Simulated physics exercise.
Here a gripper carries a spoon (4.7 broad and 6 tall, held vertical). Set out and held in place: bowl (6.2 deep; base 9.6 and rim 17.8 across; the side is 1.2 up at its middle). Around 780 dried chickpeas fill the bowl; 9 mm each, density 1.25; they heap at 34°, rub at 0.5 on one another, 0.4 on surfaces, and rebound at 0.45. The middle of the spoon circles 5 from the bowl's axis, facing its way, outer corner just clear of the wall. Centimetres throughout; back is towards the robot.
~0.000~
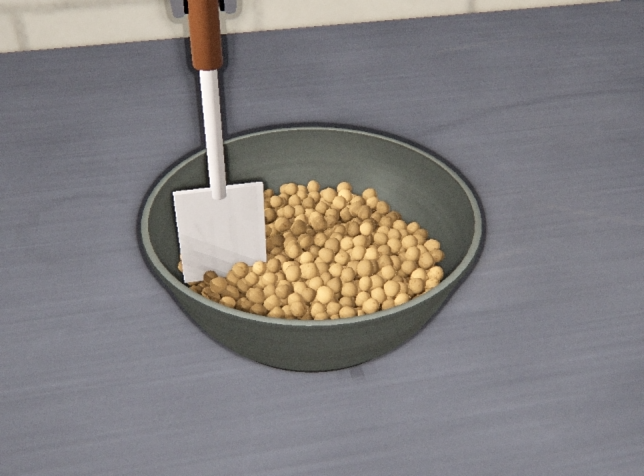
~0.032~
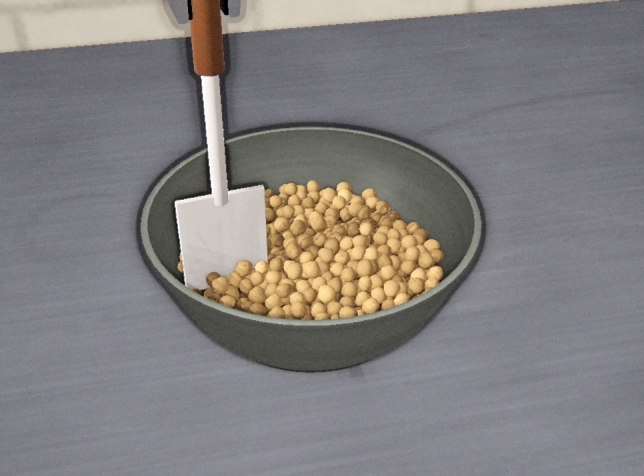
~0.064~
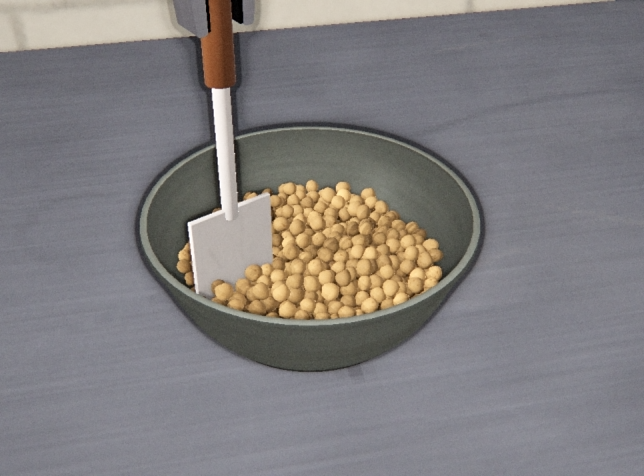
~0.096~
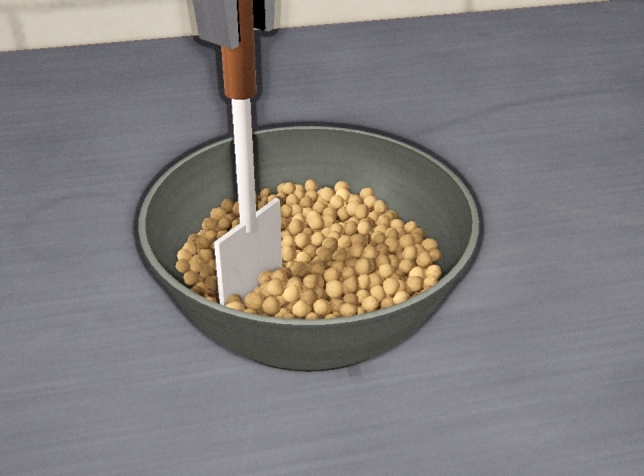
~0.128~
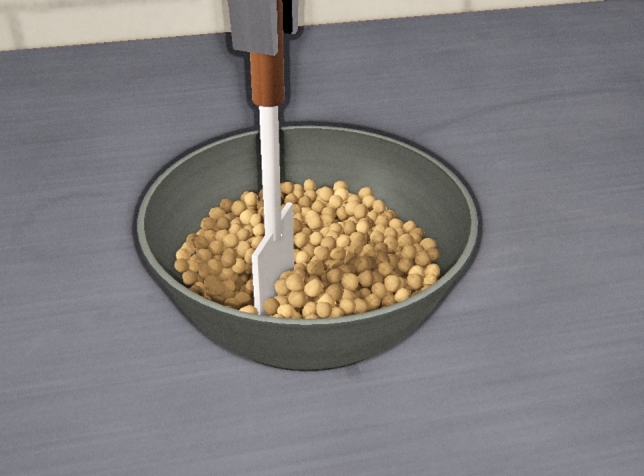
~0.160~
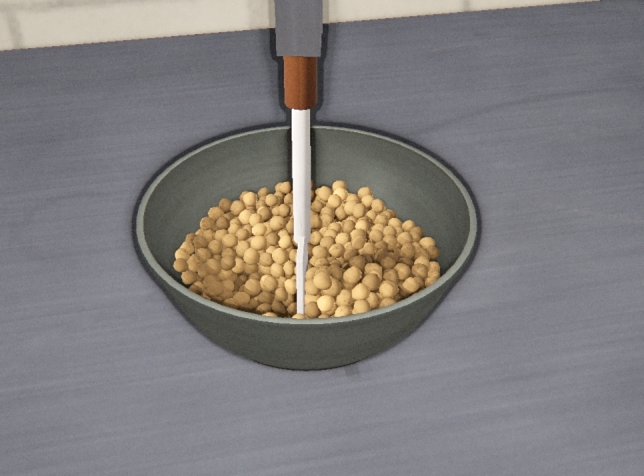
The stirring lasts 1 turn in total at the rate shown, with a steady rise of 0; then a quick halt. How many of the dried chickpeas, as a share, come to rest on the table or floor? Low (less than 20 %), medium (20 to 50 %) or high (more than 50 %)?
A low share, less than 20 %, ends on the table or floor.
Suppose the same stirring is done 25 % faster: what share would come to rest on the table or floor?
It would be near 20 per cent.
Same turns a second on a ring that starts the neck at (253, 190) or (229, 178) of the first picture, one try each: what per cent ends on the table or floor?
Some 5 and 15 per cent.
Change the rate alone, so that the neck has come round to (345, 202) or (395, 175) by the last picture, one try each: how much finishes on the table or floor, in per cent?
About 20 and 30 per cent.
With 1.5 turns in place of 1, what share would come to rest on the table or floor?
In that case some 25 per cent.
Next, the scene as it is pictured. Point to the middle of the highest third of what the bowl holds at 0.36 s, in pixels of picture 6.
Around (370, 197).
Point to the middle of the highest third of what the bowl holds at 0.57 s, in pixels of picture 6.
At about (221, 208).
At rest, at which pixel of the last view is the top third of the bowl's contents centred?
Around (264, 293).
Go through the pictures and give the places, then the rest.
The spoon neck at (216, 164), 0° round; upper third of the load around (317, 254), from x 185 to 435, top at y 190; 782 in the bowl, in the first frame.
The spoon neck at (218, 170), 7° round; upper third of the load around (316, 254), from x 185 to 435, top at y 190, in the second frame.
The spoon neck at (228, 183), 24° round; upper third of the load around (312, 255), from x 185 to 435, top at y 185, in the third frame.
The spoon neck at (247, 195), 41° round; upper third of the load around (312, 257), from x 185 to 435, top at y 185, in the fourth frame.
The spoon neck at (272, 203), 58° round; upper third of the load around (322, 258), from x 180 to 435, top at y 185, in the fifth frame.
The spoon neck at (302, 206), 76° round; upper third of the load around (338, 263), from x 180 to 435, top at y 185; 782 in the bowl, in the sixth frame.
After 0.36 s, 185° round, highest piece 9 above the table; 758 in the bowl, 6 on the table or floor, 18 in flight or on the tool.
After 0.57 s, 294° round, highest piece 8 above the table; 706 in the bowl, 63 on the table or floor, 13 in flight or on the tool.
After 0.87 s, 0° round, highest piece 6 above the table; 669 in the bowl, 113 on the table or floor.
After 1.57 s, 0° round, highest piece 6 above the table; 669 in the bowl, 113 on the table or floor.
In the end, 669 in the bowl, 113 on the table or floor. That is 14 % on the table or floor.
